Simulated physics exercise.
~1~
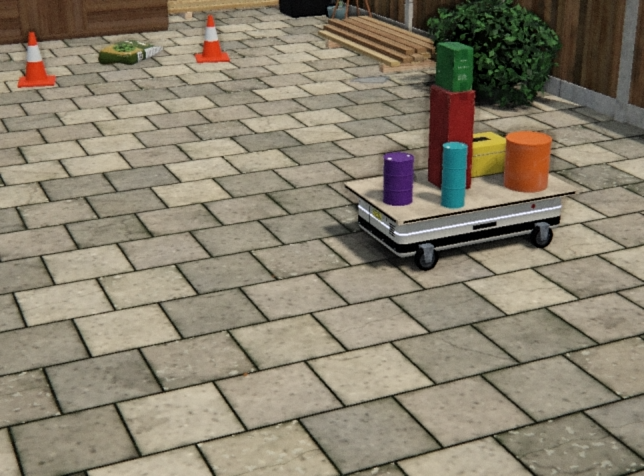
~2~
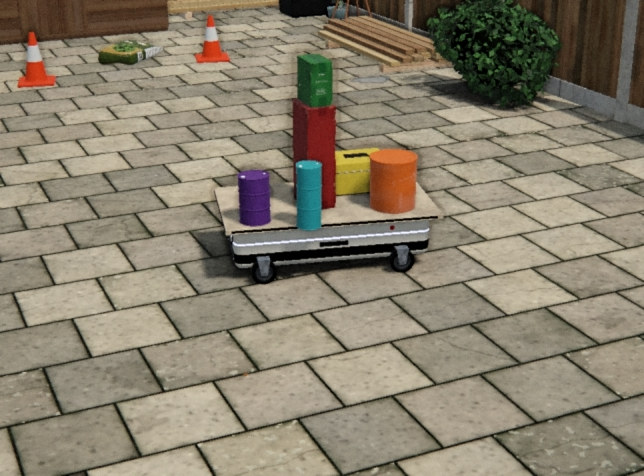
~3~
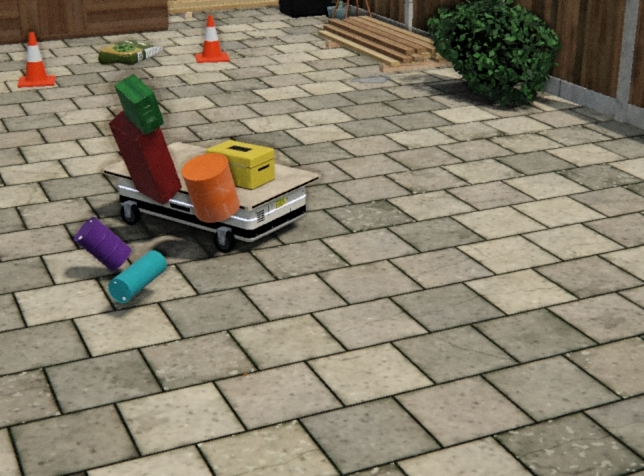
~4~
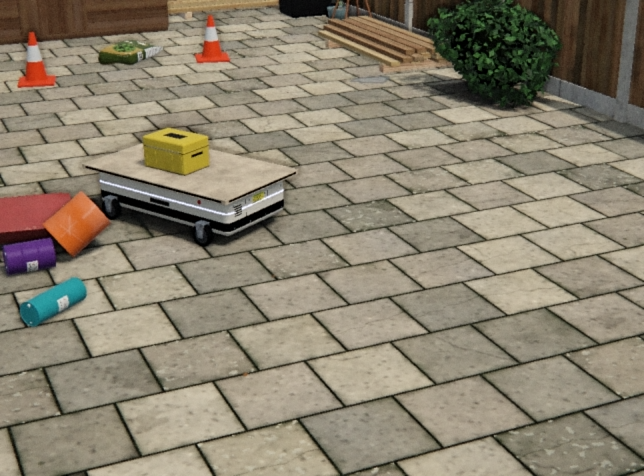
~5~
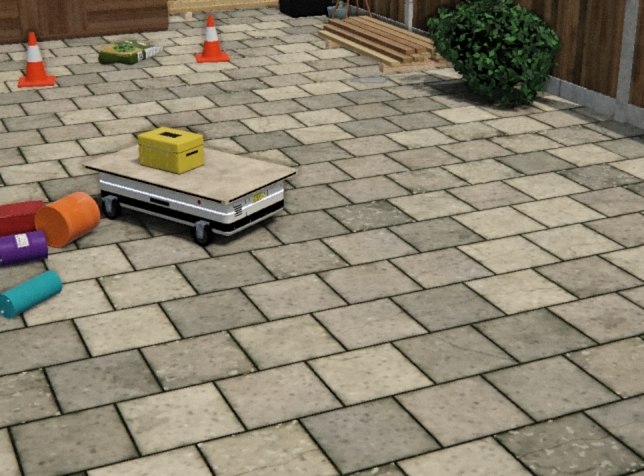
At first, a flat, wheeled cart on a paved patio carries a green box atop a tall red box, along with purple and turquoise canisters, an orange pail and a yellow toolbox. The cart rolls left with its load still aboard, then turns. The two canisters tumble off the near side, while the red and green boxes lean over and the pail tips. All but the toolbox end up off the cart, which comes to a stop. Finally, the canisters, pail and red box lie at left, the green box is out of sight, and the toolbox remains on the deck.
